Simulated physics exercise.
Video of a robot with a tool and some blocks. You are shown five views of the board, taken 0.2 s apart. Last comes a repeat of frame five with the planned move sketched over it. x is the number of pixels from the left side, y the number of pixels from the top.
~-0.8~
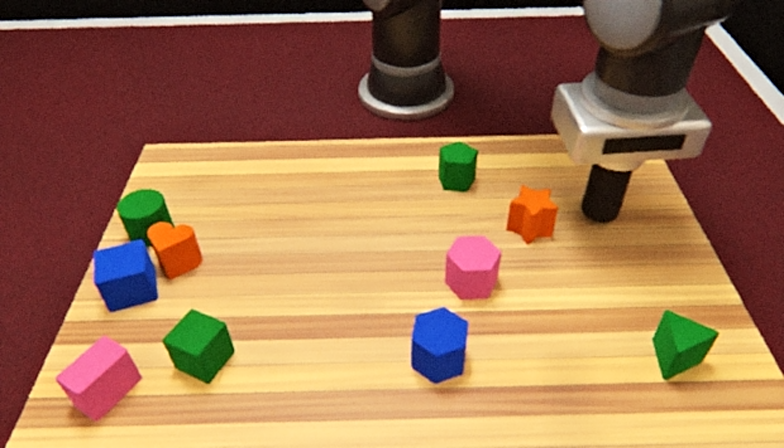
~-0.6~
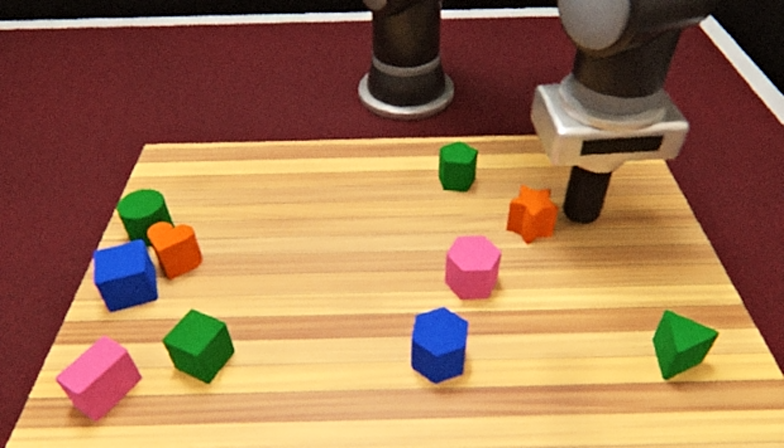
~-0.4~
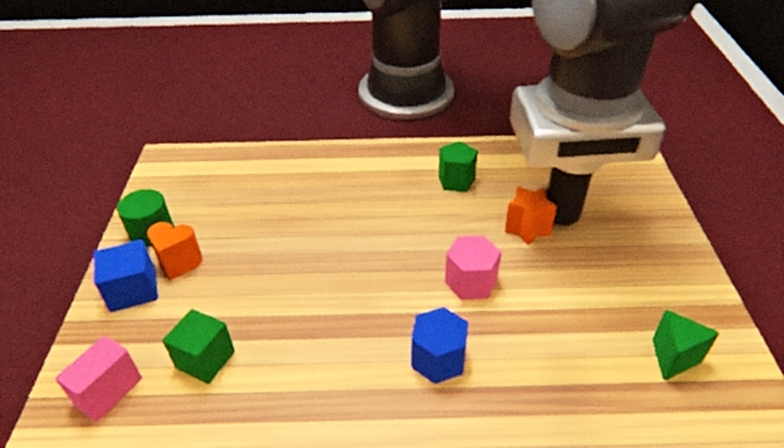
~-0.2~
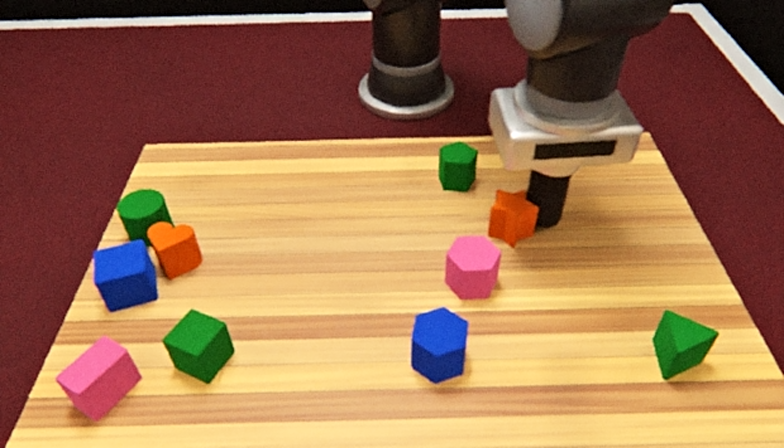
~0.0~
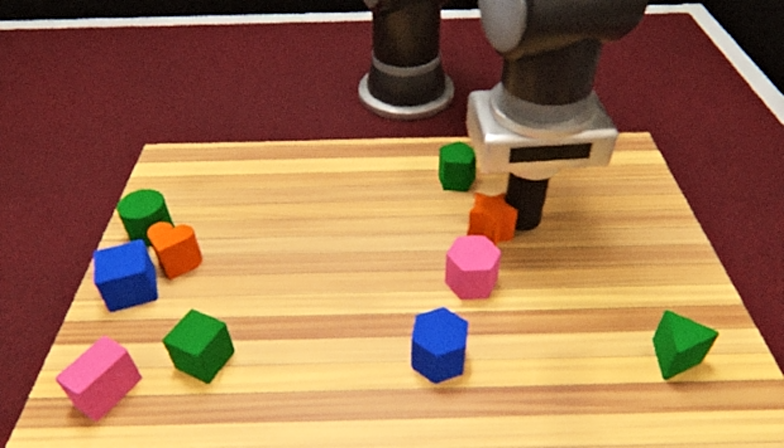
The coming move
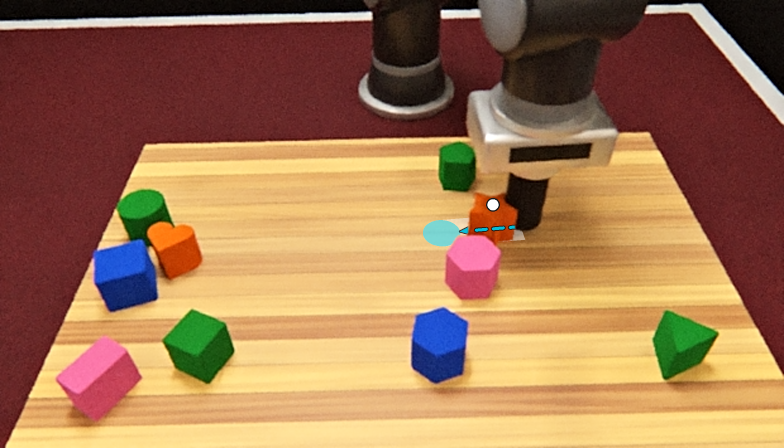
Robot arm moving left across a wooden board, meeting an orange star block and pushing it left among other colourful blocks.
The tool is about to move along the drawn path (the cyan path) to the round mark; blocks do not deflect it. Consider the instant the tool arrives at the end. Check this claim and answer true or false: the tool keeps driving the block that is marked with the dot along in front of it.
Answer: True.
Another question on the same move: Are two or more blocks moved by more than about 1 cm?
I'd say no.
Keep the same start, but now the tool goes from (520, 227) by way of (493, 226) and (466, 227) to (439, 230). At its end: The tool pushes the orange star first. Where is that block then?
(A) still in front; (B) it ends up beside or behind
Letter A.
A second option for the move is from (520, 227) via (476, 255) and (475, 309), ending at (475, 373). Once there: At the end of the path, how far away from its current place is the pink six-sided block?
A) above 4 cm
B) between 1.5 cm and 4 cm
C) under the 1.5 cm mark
(A)
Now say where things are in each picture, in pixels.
The first picture shows tool's lower end (599, 211); pink six-sided block (474, 252); orange star (535, 199).
The second picture shows tool (581, 213); blocks still.
The third picture shows tool (562, 214); orange star (533, 199).
The fourth picture shows tool (542, 217); orange star (514, 202).
The fifth picture shows tool (522, 220); pink six-sided block (474, 252); orange star (493, 205).
Drawn move, from (520, 227) directly to (442, 233); the dot is on the orange star.
The first path, step by step. Halfway along, tool (481, 223); orange star (450, 209).
At the end, tool (442, 226); pink six-sided block still; orange star (410, 213).
